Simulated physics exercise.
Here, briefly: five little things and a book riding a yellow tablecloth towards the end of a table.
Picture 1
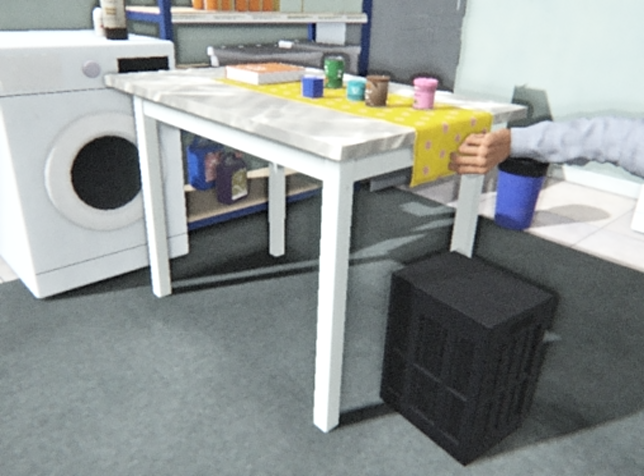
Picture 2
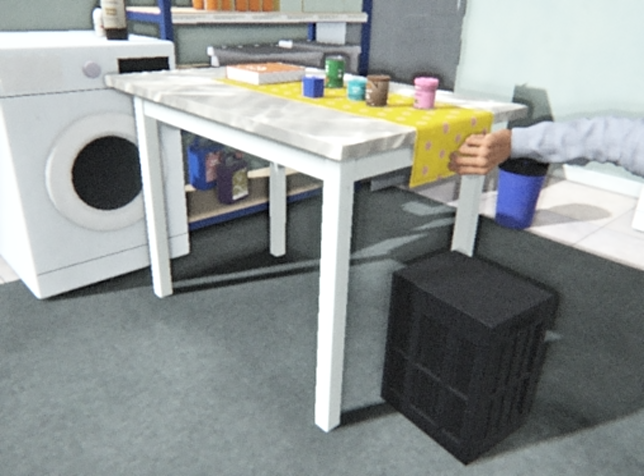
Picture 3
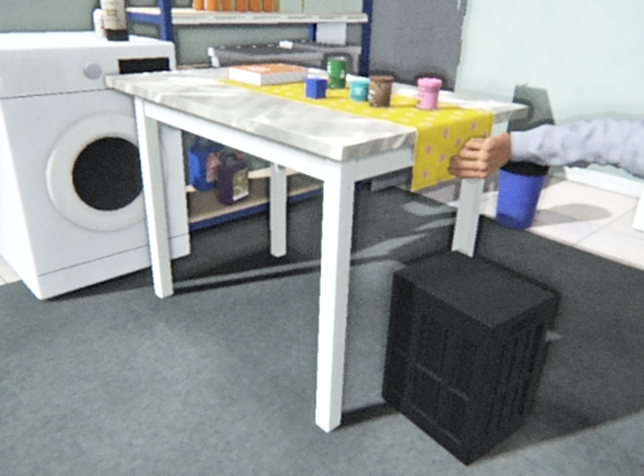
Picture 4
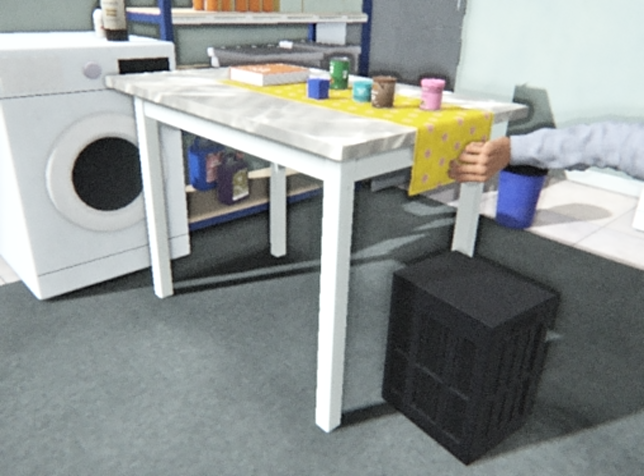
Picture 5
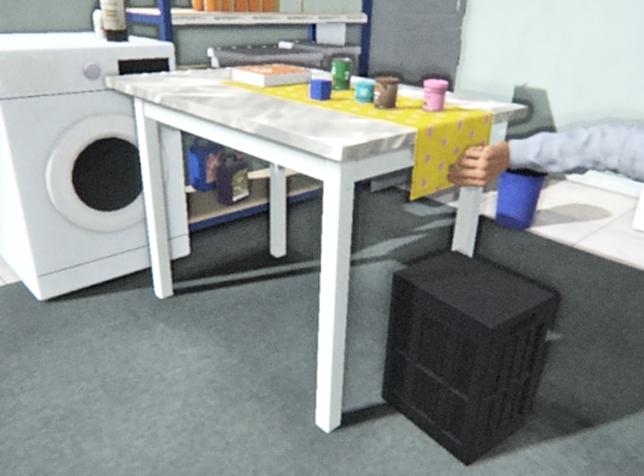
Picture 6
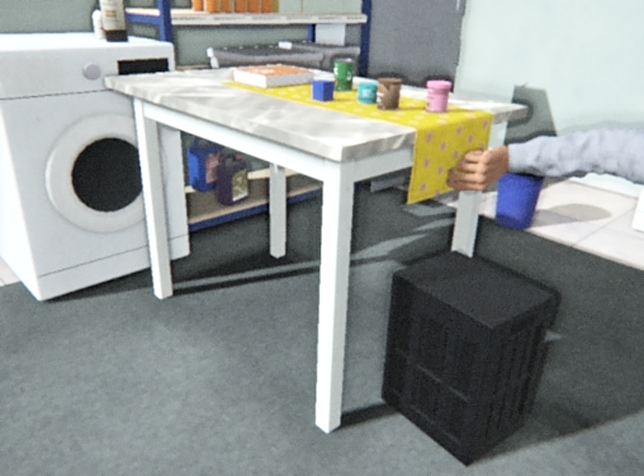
At first, a hand grips the hanging end of a yellow tablecloth on a white table, where small pots, a blue cube and a book sit. The hand then draws the cloth slowly downward, and the objects shift slightly right with it, above a black crate standing on the floor.
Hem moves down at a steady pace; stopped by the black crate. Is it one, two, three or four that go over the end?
This will send two of them over the edge.
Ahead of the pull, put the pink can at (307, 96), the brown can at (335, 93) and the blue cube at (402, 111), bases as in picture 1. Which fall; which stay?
First the pink can: It is still up there. Next the brown can: It is still up there. Last the blue cube: It ends off the top.
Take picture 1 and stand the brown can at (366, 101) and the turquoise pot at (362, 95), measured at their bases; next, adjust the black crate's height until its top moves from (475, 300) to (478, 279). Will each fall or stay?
The brown can stays put; the turquoise pot stays put.
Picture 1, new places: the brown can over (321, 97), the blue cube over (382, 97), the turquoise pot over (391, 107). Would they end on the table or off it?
The brown can stays put, the blue cube stays put, and the turquoise pot topples down.
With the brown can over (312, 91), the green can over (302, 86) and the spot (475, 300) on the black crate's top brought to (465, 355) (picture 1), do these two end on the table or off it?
Result - the brown can stays put, and the green can stays put.
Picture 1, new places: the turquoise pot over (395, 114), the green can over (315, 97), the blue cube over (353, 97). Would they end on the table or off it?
The turquoise pot will end up down, the green can will stay where it is, and the blue cube will stay where it is.
Early on, hem near (444, 242); pink can gone.
Midway, hem on the crate; pink can and brown can gone.
Finally, hem on the crate; pink can and brown can gone. The table loses two.
